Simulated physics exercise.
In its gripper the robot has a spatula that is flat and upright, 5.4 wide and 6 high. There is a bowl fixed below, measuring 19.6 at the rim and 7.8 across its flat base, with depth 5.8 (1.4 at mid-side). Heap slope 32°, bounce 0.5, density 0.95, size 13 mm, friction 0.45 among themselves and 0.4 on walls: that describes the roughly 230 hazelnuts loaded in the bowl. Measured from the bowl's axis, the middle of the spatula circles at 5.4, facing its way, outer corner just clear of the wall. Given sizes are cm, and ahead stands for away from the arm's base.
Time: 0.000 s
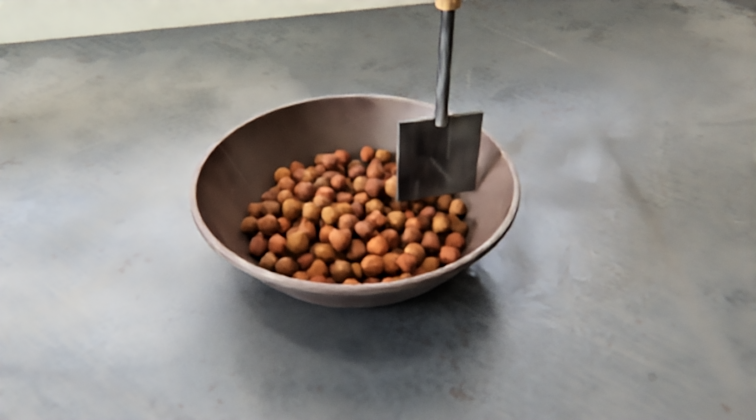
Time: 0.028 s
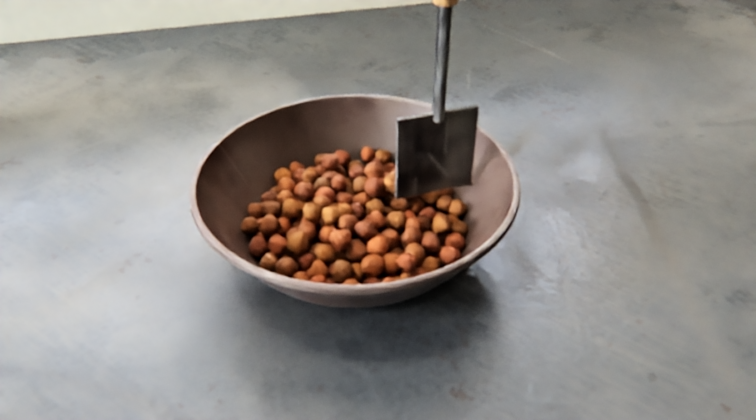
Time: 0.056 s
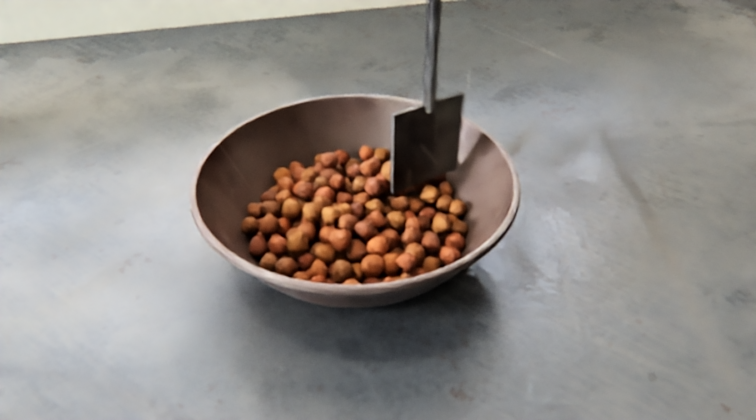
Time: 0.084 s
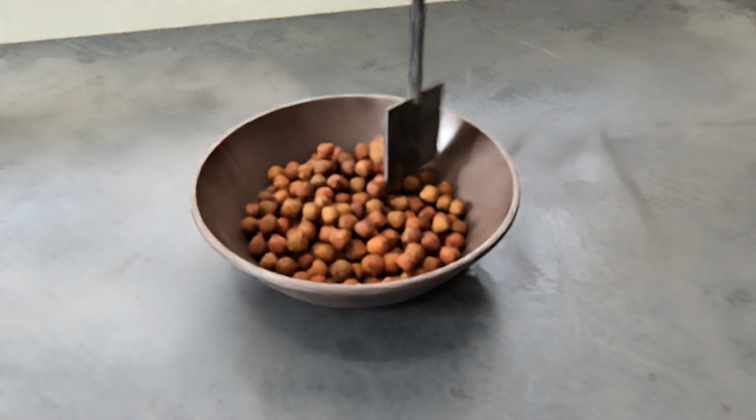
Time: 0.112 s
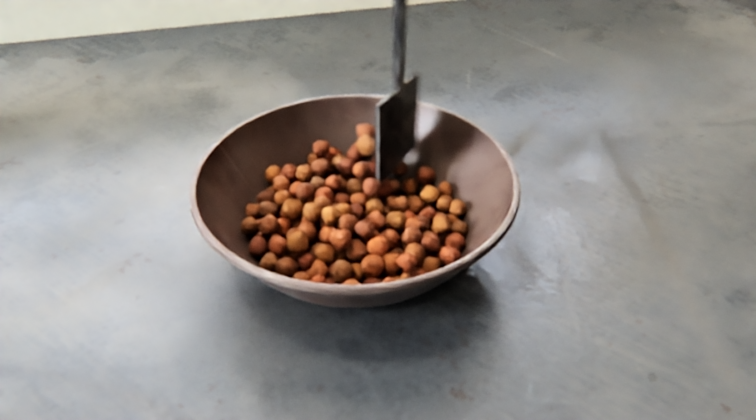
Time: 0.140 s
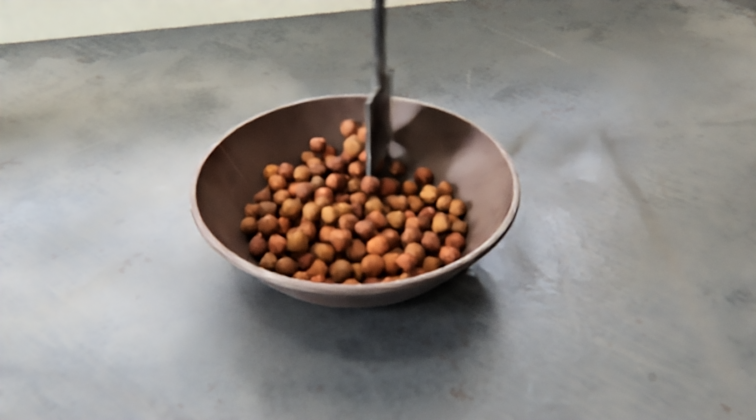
At first, a flat metal spatula stands upright among the round brown nuts on the right side of a wide brown bowl on a grey surface. It then sweeps left and toward the back, turning until its blade appears edge-on, while nuts pile higher beside it near the rear wall.
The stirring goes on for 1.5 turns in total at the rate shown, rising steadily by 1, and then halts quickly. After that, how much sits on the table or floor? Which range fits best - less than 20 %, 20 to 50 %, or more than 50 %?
The range that fits is less than 20 %.
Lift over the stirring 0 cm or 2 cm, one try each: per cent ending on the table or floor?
15 % and 0 %.
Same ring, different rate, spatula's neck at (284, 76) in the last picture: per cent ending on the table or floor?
Something like 25 percent, roughly.
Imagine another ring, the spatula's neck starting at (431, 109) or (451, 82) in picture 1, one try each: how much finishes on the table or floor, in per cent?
About 15 and 0 per cent.
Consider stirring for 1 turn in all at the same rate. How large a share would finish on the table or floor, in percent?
Roughly 5 per cent.
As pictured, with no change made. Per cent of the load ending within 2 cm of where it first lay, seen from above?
Something close to 60 percent, I'd say.
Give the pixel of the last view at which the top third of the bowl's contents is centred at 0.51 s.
I'd put its middle near (364, 253).
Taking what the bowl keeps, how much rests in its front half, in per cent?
Estimate: Some 45 %.
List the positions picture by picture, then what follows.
Spatula neck at (442, 95), 0° round; upper third of the load around (355, 212), from x 250 to 460, top at y 155; 231 in the bowl, in the first frame.
Spatula neck at (440, 91), 5° round; upper third of the load around (355, 212), from x 250 to 460, top at y 155, in the second frame.
Spatula neck at (430, 81), 18° round; upper third of the load around (354, 212), from x 250 to 460, top at y 155, in the third frame.
Spatula neck at (416, 73), 32° round; upper third of the load around (345, 209), from x 250 to 460, top at y 145, in the fourth frame.
Spatula neck at (399, 67), 46° round; upper third of the load around (343, 210), from x 250 to 460, top at y 130, in the fifth frame.
Spatula neck at (379, 63), 60° round; upper third of the load around (342, 210), from x 250 to 460, top at y 130; 231 in the bowl, in the sixth frame.
By 0.51 s, 248° round, highest piece 8 above the table; 228 in the bowl, 1 on the table or floor, 2 in flight or on the tool.
By 0.89 s, 76° round, highest piece 7 above the table; 223 in the bowl, 8 on the table or floor.
By 1.27 s, 180° round, highest piece 4 above the table; 222 in the bowl, 9 on the table or floor.
By 1.97 s, 180° round, highest piece 4 above the table; 222 in the bowl, 9 on the table or floor.
Final count, 222 in the bowl, 9 on the table or floor. That is 4 % on the table or floor.
